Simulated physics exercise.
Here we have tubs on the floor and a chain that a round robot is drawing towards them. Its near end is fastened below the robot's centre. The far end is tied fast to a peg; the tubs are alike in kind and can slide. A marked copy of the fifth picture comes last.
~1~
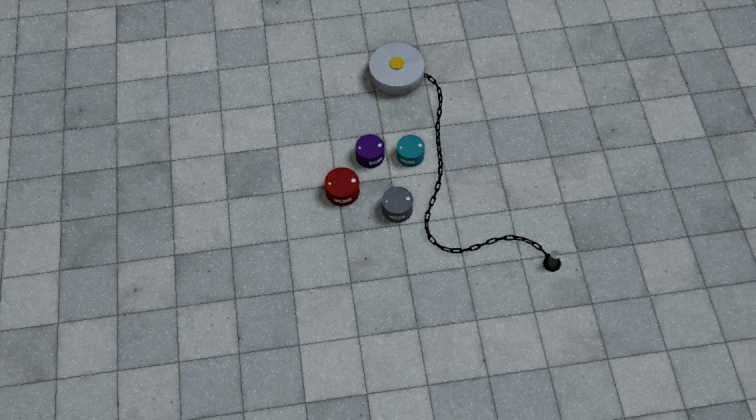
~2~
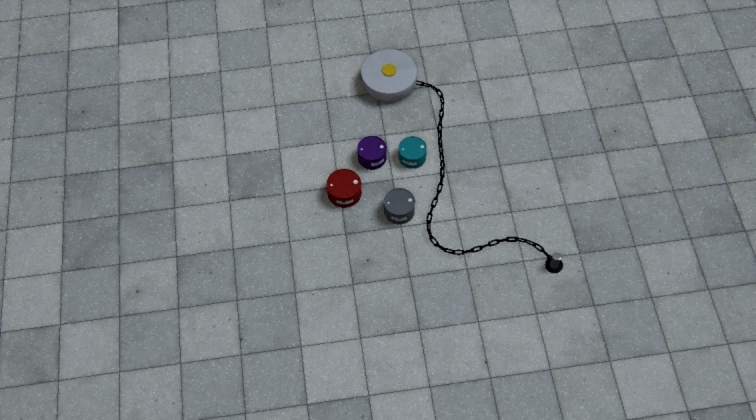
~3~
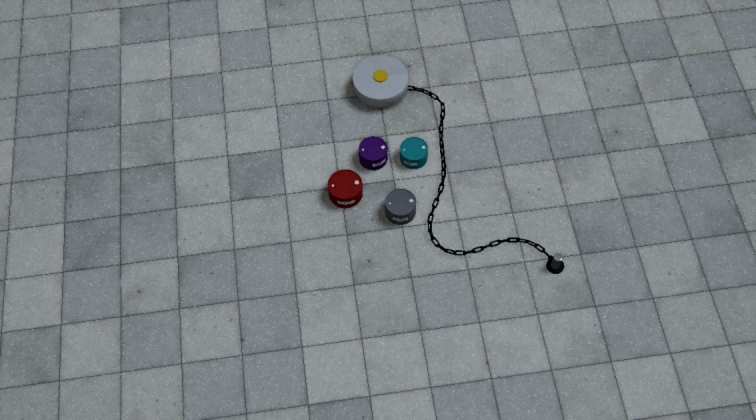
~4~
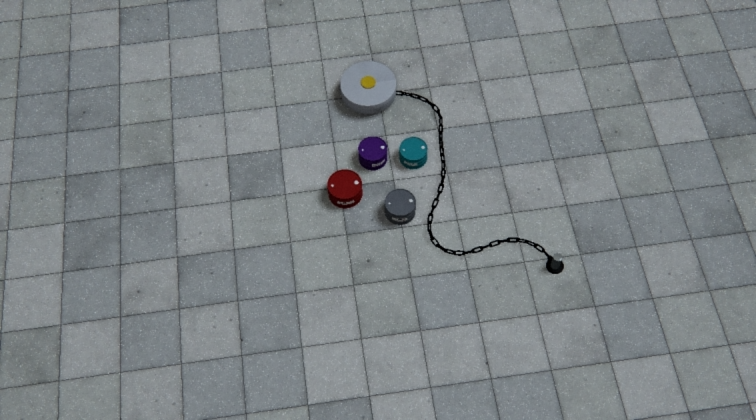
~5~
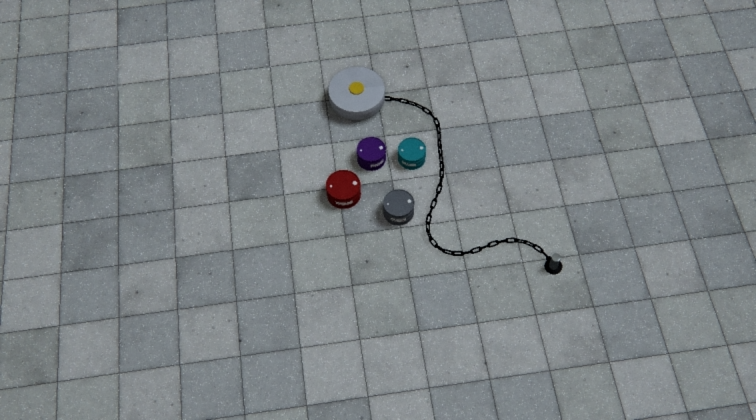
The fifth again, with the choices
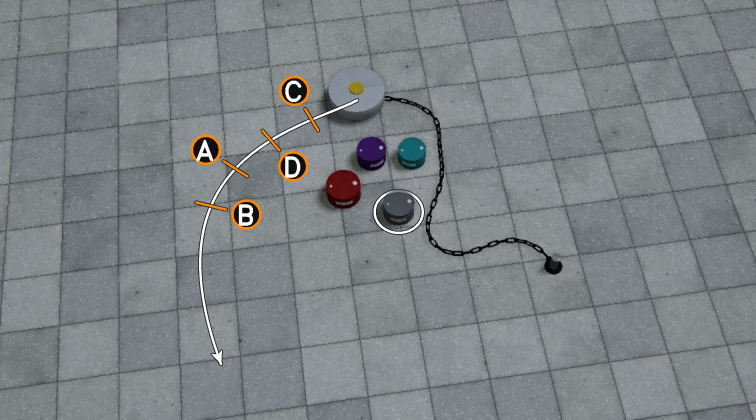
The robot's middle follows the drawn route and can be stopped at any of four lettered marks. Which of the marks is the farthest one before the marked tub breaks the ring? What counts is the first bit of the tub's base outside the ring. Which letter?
The farthest safe stop is B.
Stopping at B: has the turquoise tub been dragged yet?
Yes.
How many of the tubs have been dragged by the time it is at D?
By then, none.
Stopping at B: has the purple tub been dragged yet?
Yes.
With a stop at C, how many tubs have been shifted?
The count is none.
On the marked copy, A at (235, 169); B at (211, 206); C at (312, 120); D at (271, 140); the ring at (399, 212); the route from (357, 100) via (217, 194) to (221, 364).
With B. Early on, robot (296, 121); grey tub (399, 207).
Further on, robot (242, 155); grey tub (399, 207).
At the end, robot (209, 201); turquoise tub (396, 186); purple tub (368, 179); grey tub (399, 211); red tub (339, 192); the grey tub is still in its ring.
As for the rest, A is safe but short; C is safe but short; D is safe but short.
